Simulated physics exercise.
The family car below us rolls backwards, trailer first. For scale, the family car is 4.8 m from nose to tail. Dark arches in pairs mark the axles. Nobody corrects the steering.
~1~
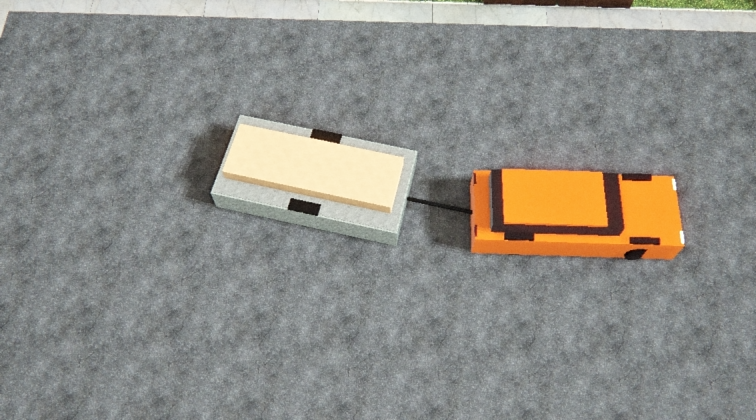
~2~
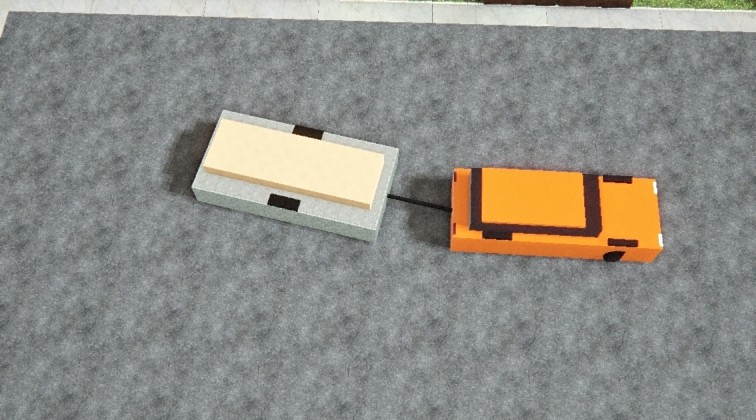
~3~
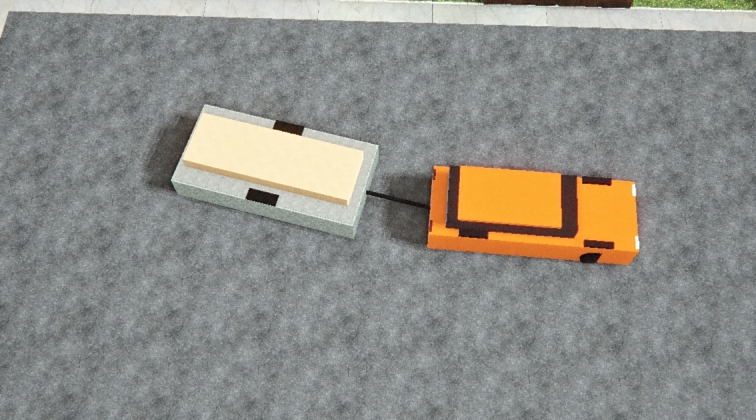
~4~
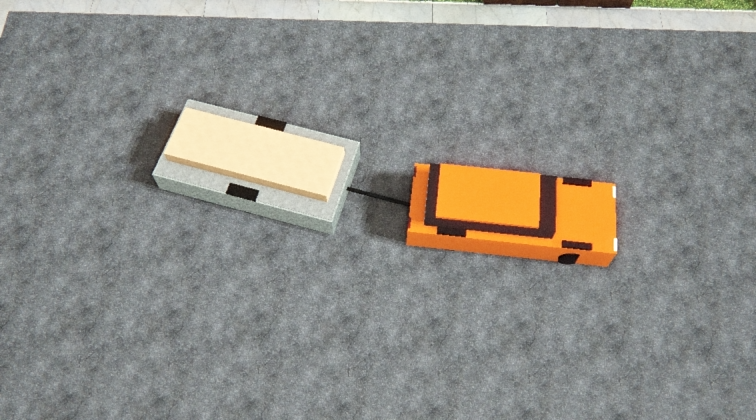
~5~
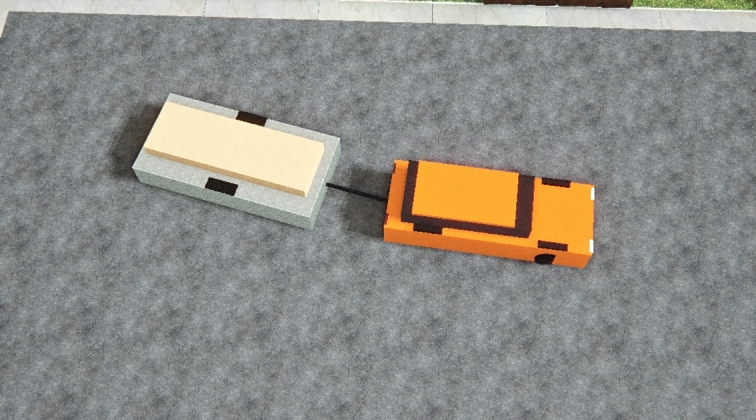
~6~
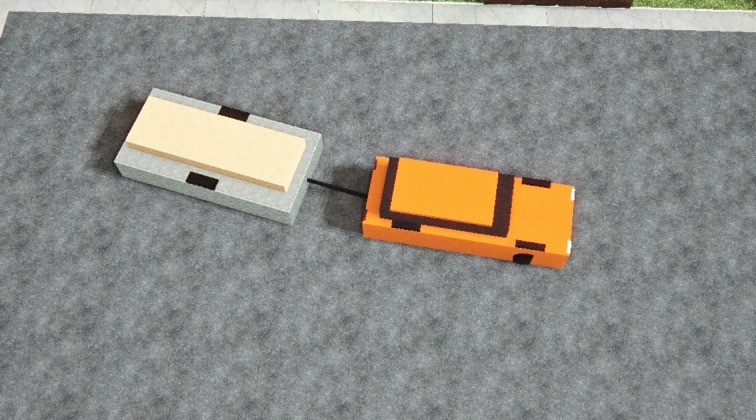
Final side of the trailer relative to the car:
Right.
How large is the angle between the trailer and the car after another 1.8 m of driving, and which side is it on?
5° to the left.
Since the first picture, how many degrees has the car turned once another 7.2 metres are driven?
It has turned about 30°.
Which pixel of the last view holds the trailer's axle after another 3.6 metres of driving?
The axle is about at (85, 107).
After another 1.8 m, the tail is 3° to the car's left, the car has turned 14° and the trailer's axle is at (151, 127) of the last picture.
After another 3.6 m, the tail is 4° to the car's right, the car has turned 19° and the trailer's axle is at (85, 107) of the last picture.
After another 5.4 m, the tail is 16° to the car's right, the car has turned 25° and the trailer's axle is at (20, 92) of the last picture.
After another 7.2 m, the tail is 34° to the car's right, the car has turned 31° and the trailer's axle is out of the picture.
After another 9.0 m, the tail is 59° to the car's right, the car has turned 37° and the trailer's axle is out of the picture; it has jack-knifed.
